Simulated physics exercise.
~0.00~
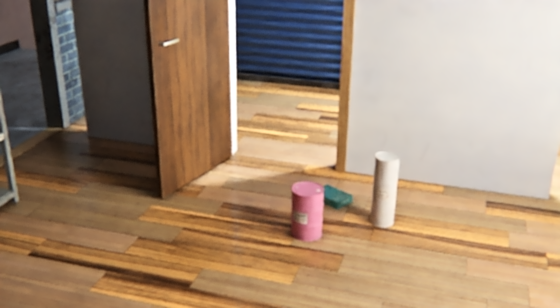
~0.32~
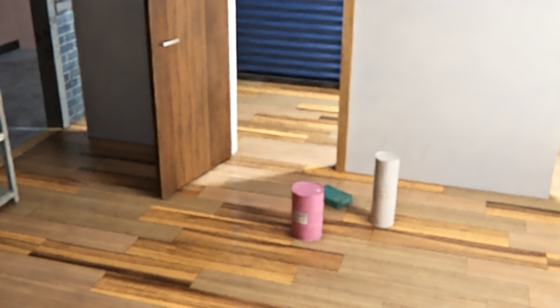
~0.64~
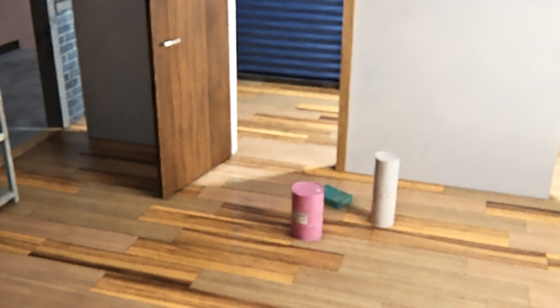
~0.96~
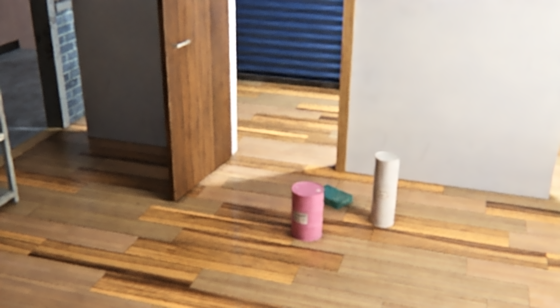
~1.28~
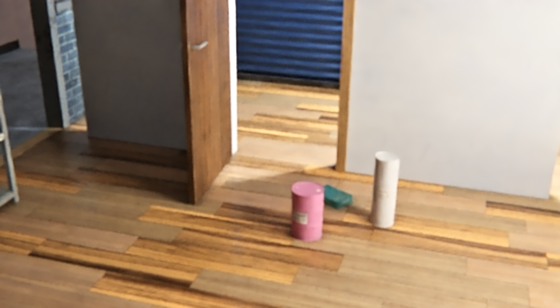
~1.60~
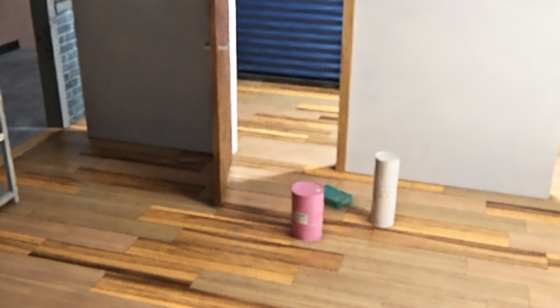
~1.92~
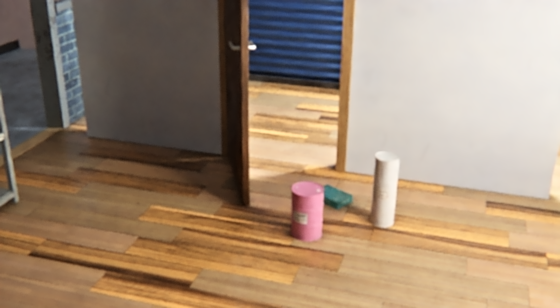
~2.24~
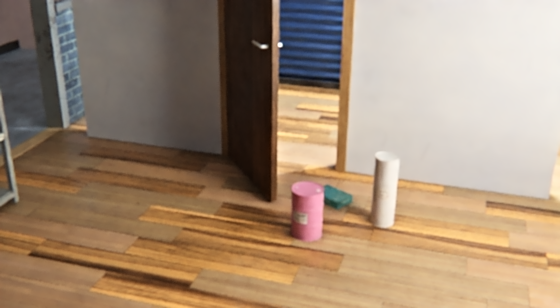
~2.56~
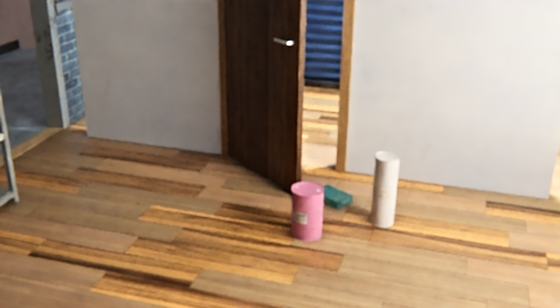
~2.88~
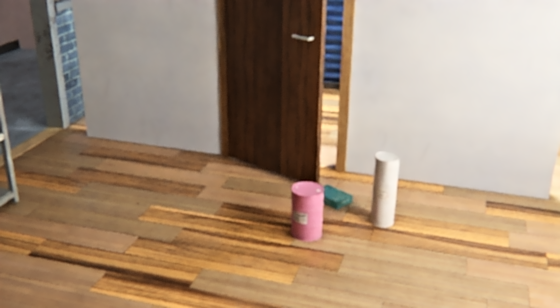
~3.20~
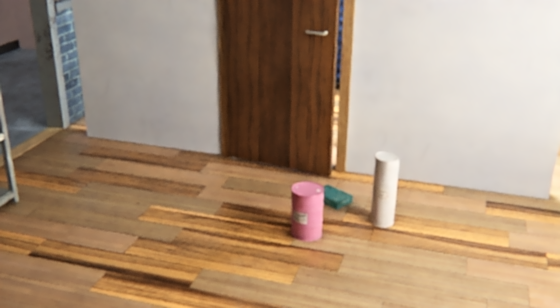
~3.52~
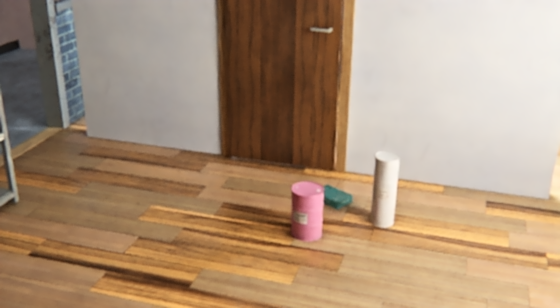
Room with wood-plank floor, a wide-open brown door swinging fully shut behind a pink canister, turquoise packet and white canister standing still.
